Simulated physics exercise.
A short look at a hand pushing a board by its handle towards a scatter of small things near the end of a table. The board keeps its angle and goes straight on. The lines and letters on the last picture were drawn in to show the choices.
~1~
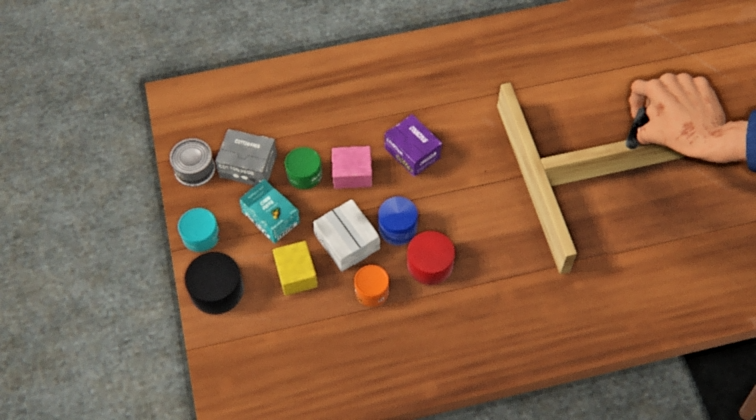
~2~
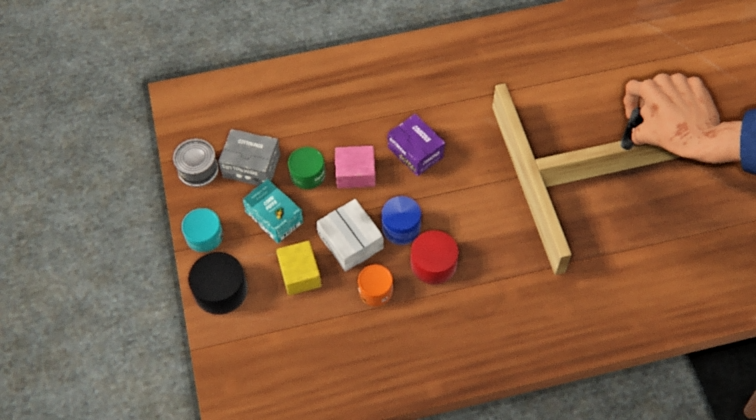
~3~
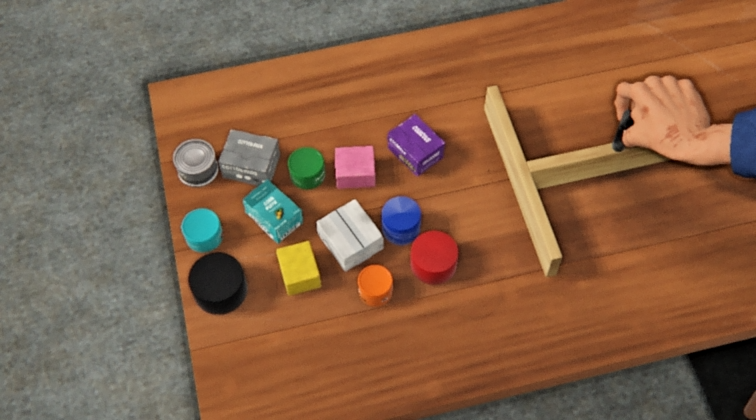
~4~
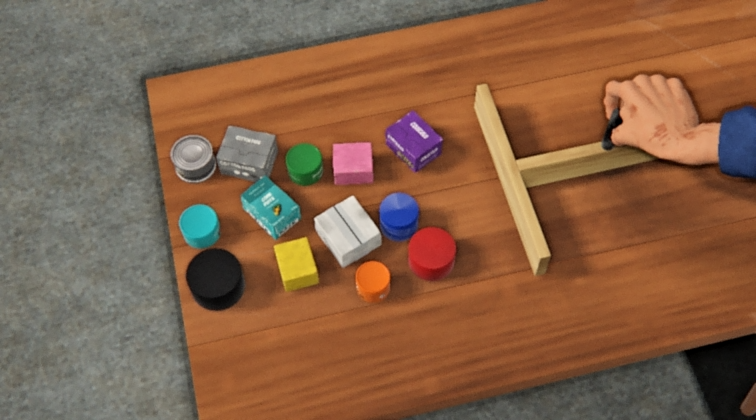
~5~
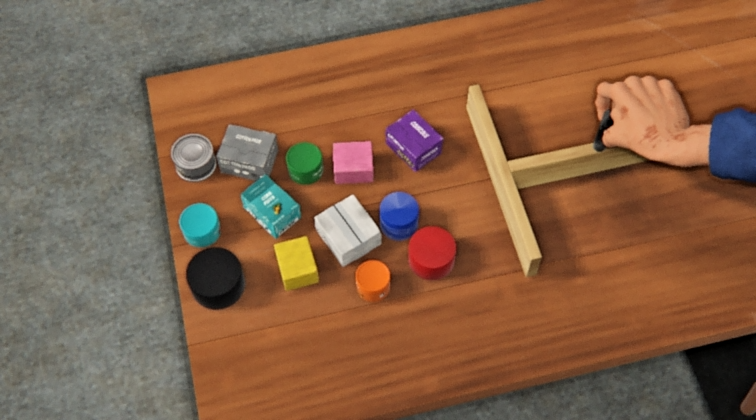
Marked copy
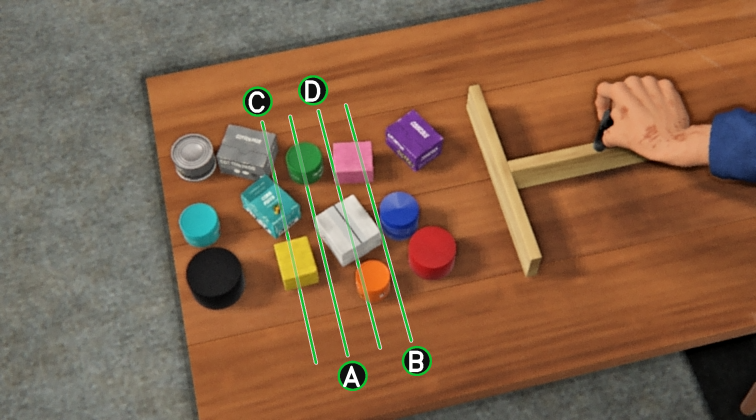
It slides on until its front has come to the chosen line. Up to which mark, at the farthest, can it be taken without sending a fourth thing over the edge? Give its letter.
Up to line C.
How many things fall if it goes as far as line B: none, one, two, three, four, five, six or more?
The count is none.
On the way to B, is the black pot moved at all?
No.
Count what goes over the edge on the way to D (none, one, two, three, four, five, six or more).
By then, none.
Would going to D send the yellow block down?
By then, no.
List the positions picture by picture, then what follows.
The first frame shows red pot (431, 258); yellow block (295, 268); black pot (215, 283).
The second frame shows board (532, 166); green tub (307, 168).
The third frame shows board (523, 168); turquoise packet (273, 211).
The fourth frame shows board (512, 166); turquoise tub (200, 227).
The fifth frame shows board (504, 167); grey box (248, 154); pink block (354, 163); white box (348, 231).
On the marked copy, A at (317, 228); B at (376, 215); C at (287, 234); D at (347, 221).
Following C. Soon after the start, board (427, 184); red pot (415, 258); purple packet (385, 145).
Later, board (350, 200); grey tin (163, 150); turquoise tub (189, 229).
In the end, board (289, 213); black pot over the edge; turquoise tub over the edge; three fallen.
As for the rest, A is within the limit but short; B is within the limit but short; D is within the limit but short.
